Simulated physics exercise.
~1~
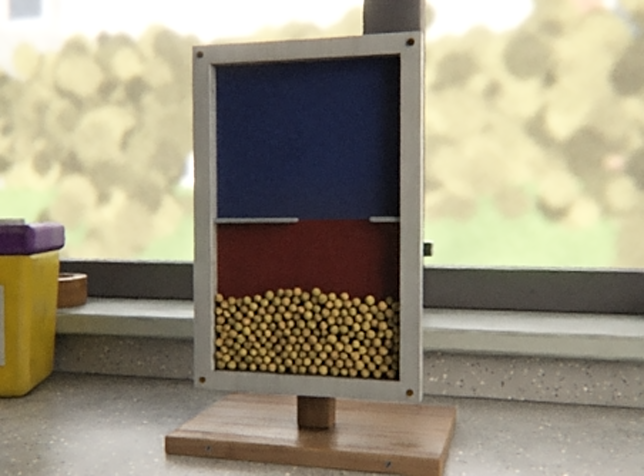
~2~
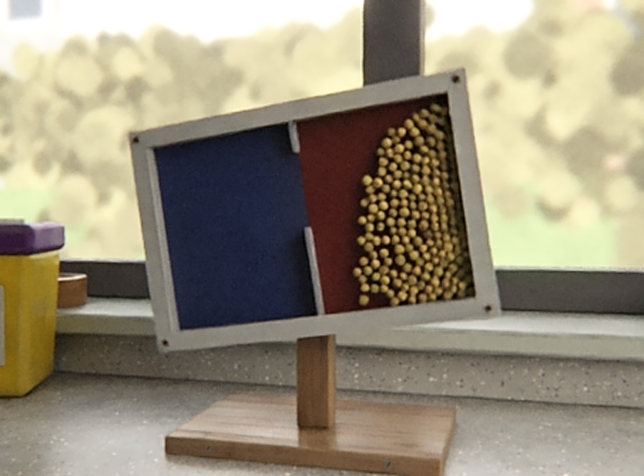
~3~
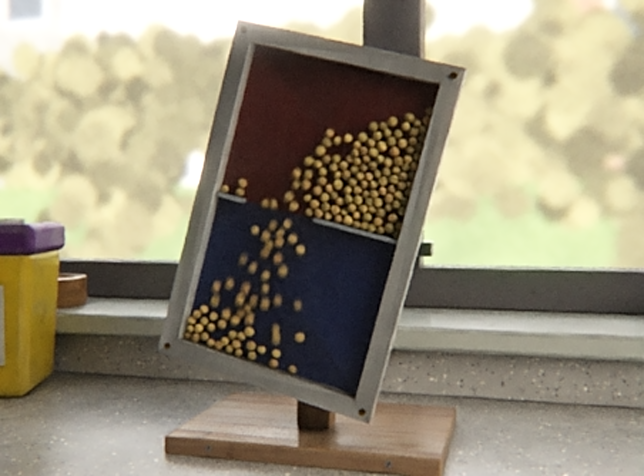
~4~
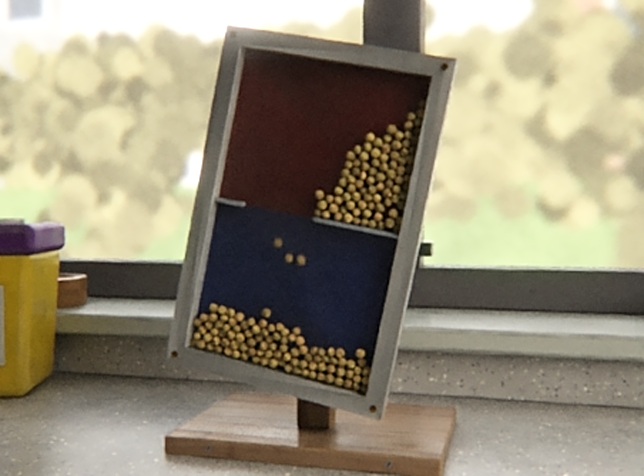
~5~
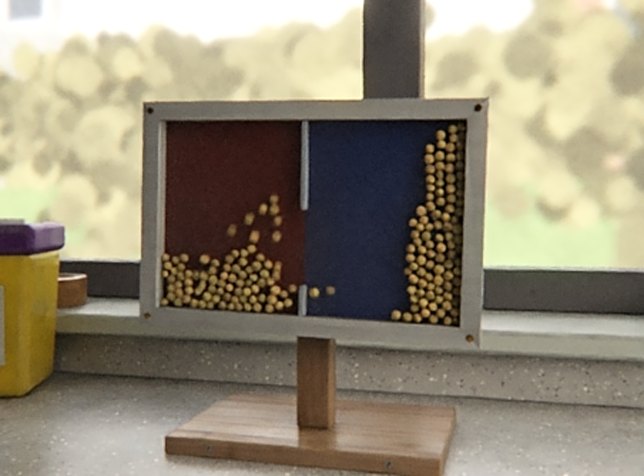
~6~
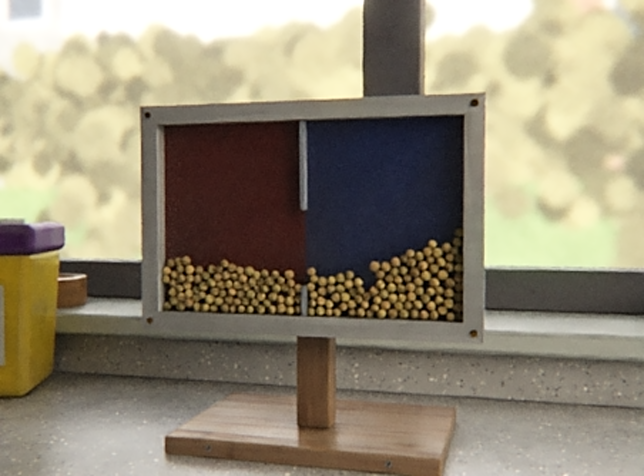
A framed box turning anticlockwise, pausing nearly upside down as beans spill from red into blue, then stopping sideways, both chambers well filled.
